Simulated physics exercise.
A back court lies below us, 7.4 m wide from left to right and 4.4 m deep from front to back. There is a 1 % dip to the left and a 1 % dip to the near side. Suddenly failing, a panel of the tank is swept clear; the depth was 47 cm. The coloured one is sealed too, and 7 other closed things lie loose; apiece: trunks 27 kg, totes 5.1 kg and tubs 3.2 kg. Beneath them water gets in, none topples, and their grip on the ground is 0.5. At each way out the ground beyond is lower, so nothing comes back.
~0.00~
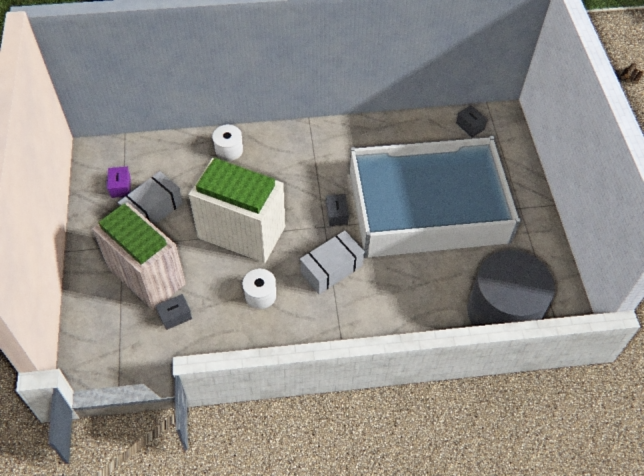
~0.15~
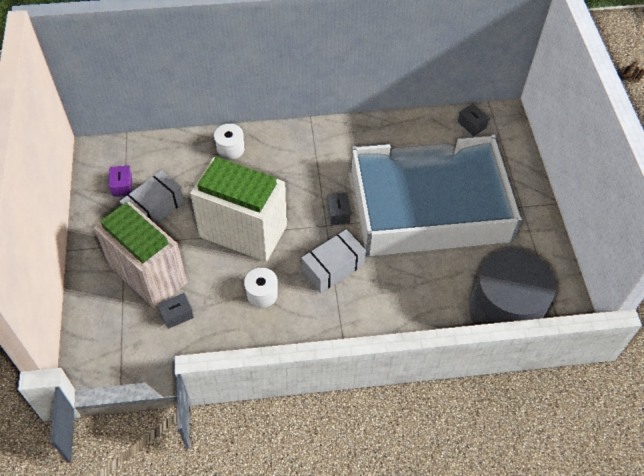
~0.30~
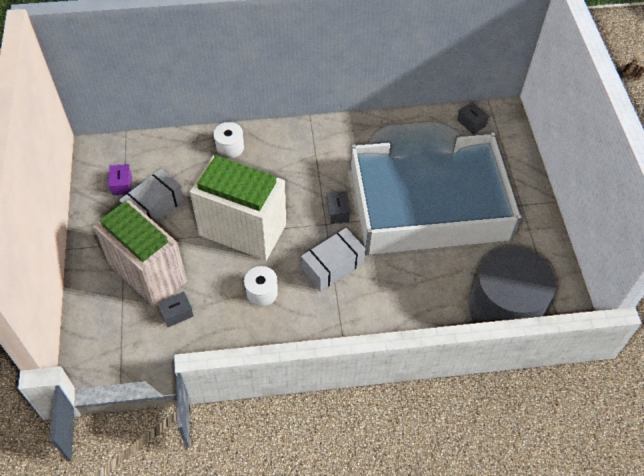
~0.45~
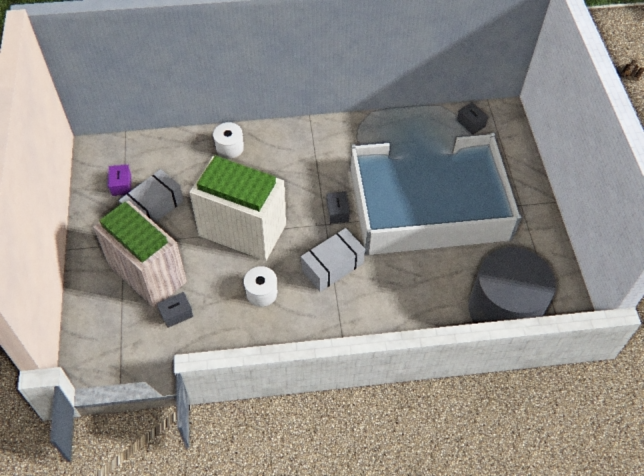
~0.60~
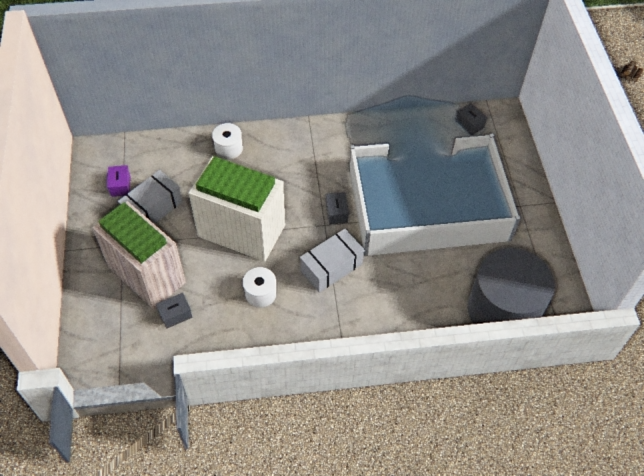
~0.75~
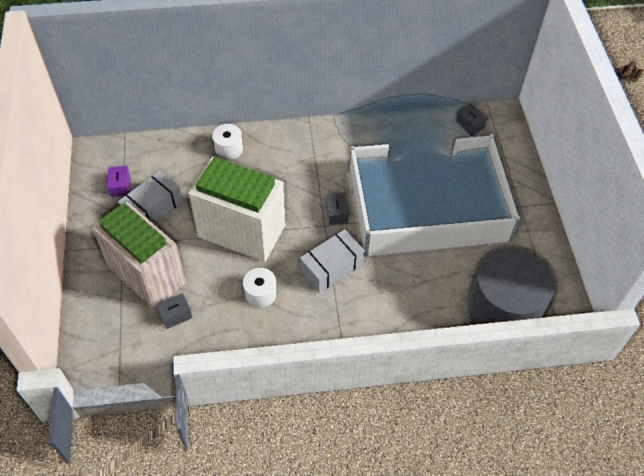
Water spreads from a gap in the tank's far side across the paved court floor.
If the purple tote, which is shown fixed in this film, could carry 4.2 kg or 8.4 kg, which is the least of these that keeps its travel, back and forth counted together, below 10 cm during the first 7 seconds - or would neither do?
I'd say no option offered keeps it put.
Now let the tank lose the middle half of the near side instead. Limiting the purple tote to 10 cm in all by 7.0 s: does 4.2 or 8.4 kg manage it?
In that case just the heavier mass works.
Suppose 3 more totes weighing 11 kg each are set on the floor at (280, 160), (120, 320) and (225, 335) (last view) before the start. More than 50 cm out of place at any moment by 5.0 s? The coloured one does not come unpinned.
In turn: Over, short of it, under.
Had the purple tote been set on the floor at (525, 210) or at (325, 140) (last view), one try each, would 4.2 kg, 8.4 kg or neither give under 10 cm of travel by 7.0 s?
No option, then no option.
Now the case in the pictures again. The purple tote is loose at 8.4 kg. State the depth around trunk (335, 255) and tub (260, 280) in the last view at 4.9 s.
Roughly 1 and 1 cm.
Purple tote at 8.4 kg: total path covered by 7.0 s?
About 150 cm.
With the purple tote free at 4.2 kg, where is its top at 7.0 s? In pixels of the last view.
Roughly at pixel (102, 330).
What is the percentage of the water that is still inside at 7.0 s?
About 100 in a hundred parts of the water.
After 1.4 s the purple tote would be 0 cm from its start with 4.2 kg and 0 cm from its start with 8.4 kg; 0 cm of water round it then.
After 3.1 s the purple tote would be 26 cm from its start with 4.2 kg and 11 cm from its start with 8.4 kg; 4 cm of water round it then.
After 4.9 s the purple tote would be 167 cm from its start with 4.2 kg and 47 cm from its start with 8.4 kg; 5 cm of water round it then.
After 7.0 s the purple tote would be 259 cm from its start with 4.2 kg and 129 cm from its start with 8.4 kg; 6 cm of water round it then.
